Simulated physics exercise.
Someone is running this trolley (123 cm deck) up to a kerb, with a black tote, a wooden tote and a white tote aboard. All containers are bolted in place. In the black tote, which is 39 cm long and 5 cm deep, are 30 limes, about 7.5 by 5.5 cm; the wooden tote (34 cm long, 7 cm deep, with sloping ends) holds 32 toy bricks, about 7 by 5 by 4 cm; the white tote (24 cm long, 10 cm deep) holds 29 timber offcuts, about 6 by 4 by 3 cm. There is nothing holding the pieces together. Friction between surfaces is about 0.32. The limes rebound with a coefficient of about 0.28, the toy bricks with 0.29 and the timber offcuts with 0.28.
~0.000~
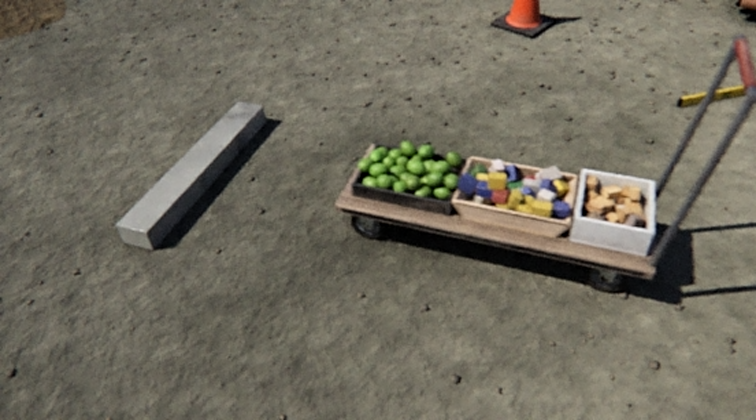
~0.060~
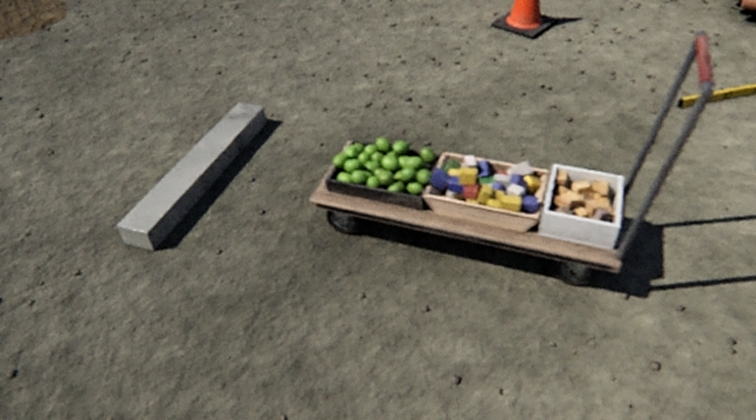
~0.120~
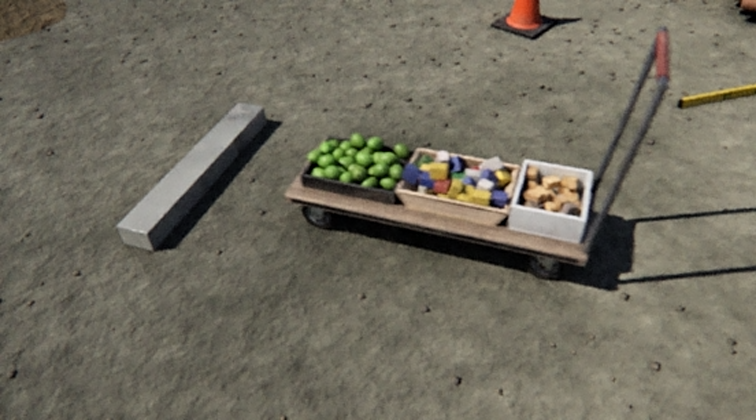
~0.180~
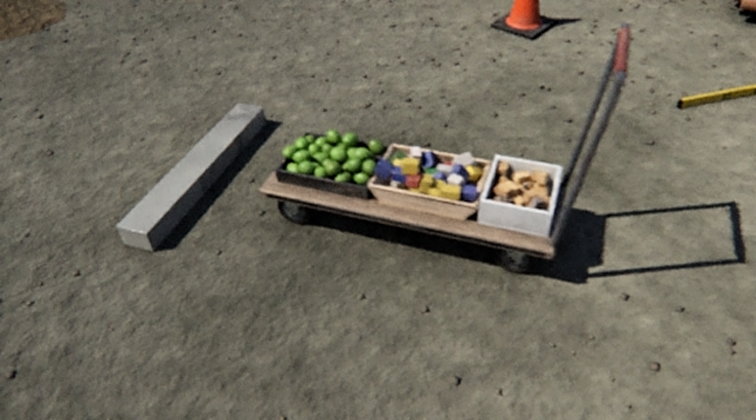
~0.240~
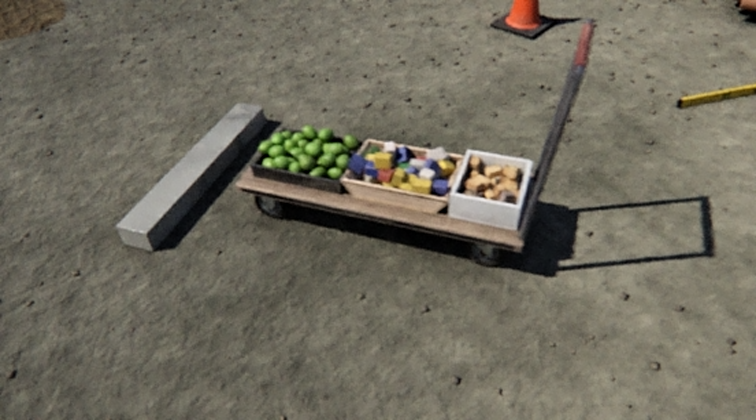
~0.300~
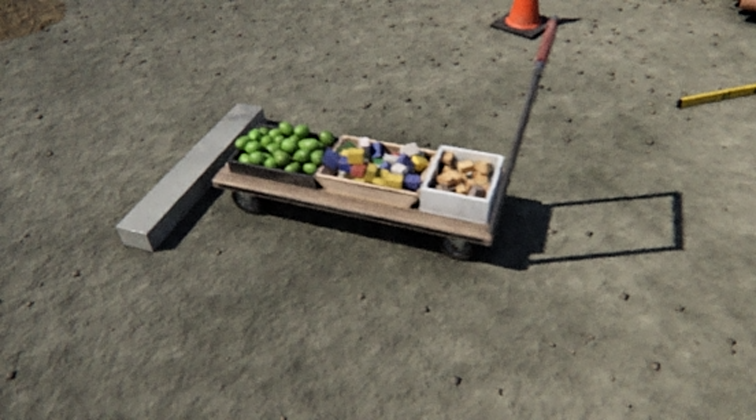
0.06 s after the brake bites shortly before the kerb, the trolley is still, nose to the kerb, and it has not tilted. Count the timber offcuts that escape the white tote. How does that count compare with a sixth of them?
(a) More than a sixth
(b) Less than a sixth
Option b: Less than a sixth.
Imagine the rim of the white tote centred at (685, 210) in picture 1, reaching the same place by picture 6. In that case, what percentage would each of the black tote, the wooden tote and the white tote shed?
In that case you'd see black tote at 40, wooden tote at 40 and white tote at 0 percent.
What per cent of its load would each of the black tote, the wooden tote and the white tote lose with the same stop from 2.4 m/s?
Black tote 30 %, wooden tote 30 %, white tote 0 %.
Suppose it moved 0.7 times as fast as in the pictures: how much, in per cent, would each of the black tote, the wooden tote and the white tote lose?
In that case the black tote sheds 20 per cent, the wooden tote 10 per cent and the white tote 0 per cent.
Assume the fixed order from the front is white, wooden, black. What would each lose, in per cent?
In that arrangement the black tote sheds 20 per cent of its load, the wooden tote 10 per cent, and the white tote 0 per cent.
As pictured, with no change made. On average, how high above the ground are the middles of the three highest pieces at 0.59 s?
Mean height: Some 36 cm.
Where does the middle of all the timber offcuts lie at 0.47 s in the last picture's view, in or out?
I'd put the middle close to (405, 174).
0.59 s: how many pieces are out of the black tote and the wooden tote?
Estimate at that time - black tote 4, wooden tote 8, give or take.
After 0.37 s, braking starts.
After 0.47 s, the black tote is down by 4 of 30, the wooden tote is down by 1 of 32 and the white tote has all 29.
After 0.59 s, the black tote is down by 4 of 30, the wooden tote is down by 7 of 32 and the white tote has all 29.
After 0.82 s, the black tote is down by 8 of 30, the wooden tote is down by 7 of 32 and the white tote is down by 1 of 29.
Outcome (at 1.33 s), the black tote is down by 8 of 30, the wooden tote is down by 7 of 32 and the white tote is down by 1 of 29. Asked share, 1 of 29, 3 per cent.
